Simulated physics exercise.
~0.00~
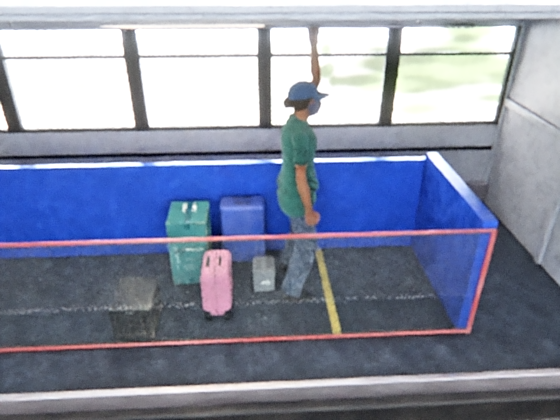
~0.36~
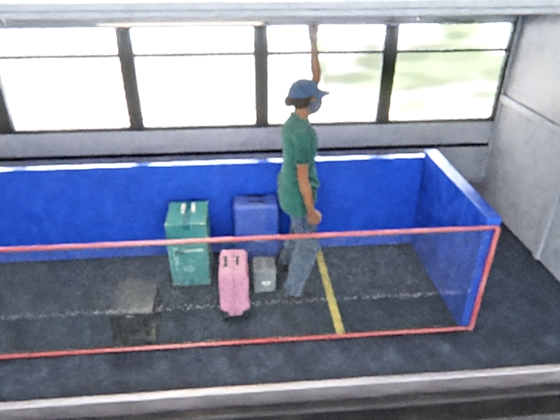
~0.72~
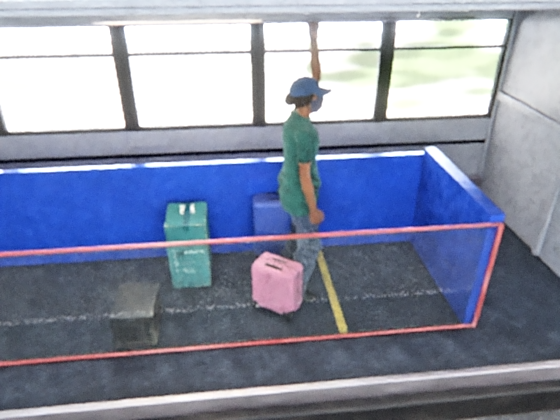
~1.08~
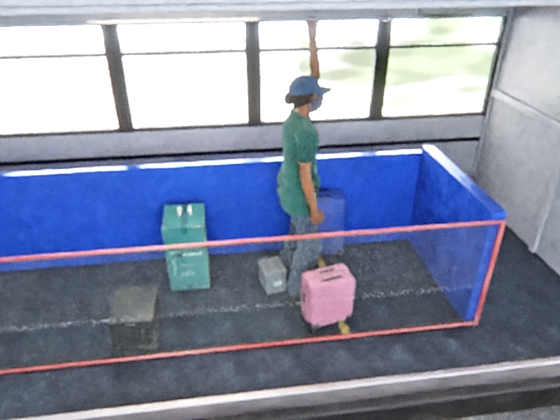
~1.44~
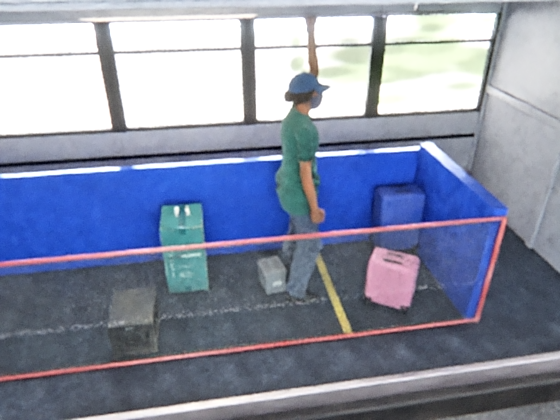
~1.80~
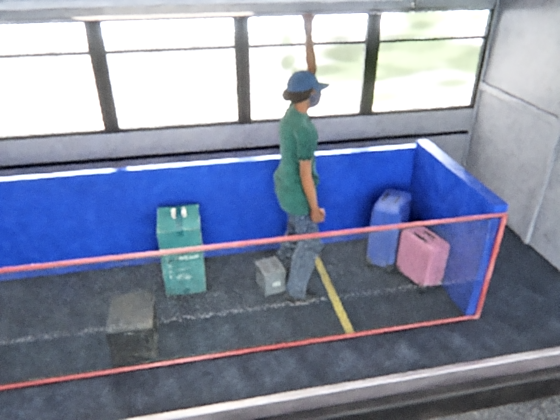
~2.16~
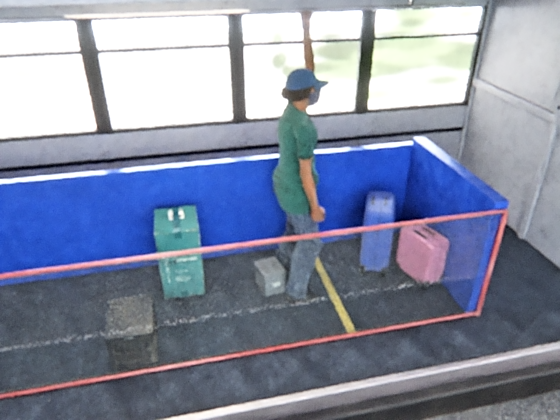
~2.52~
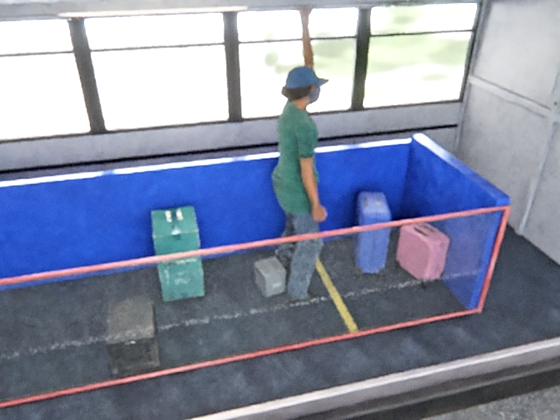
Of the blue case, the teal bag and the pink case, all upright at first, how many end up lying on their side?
None of them end up on their side. The blue case, the teal bag and the pink case are all still upright at the end.
Pink and blue suitcases roll right past a standing traveller and stop across the yellow line.
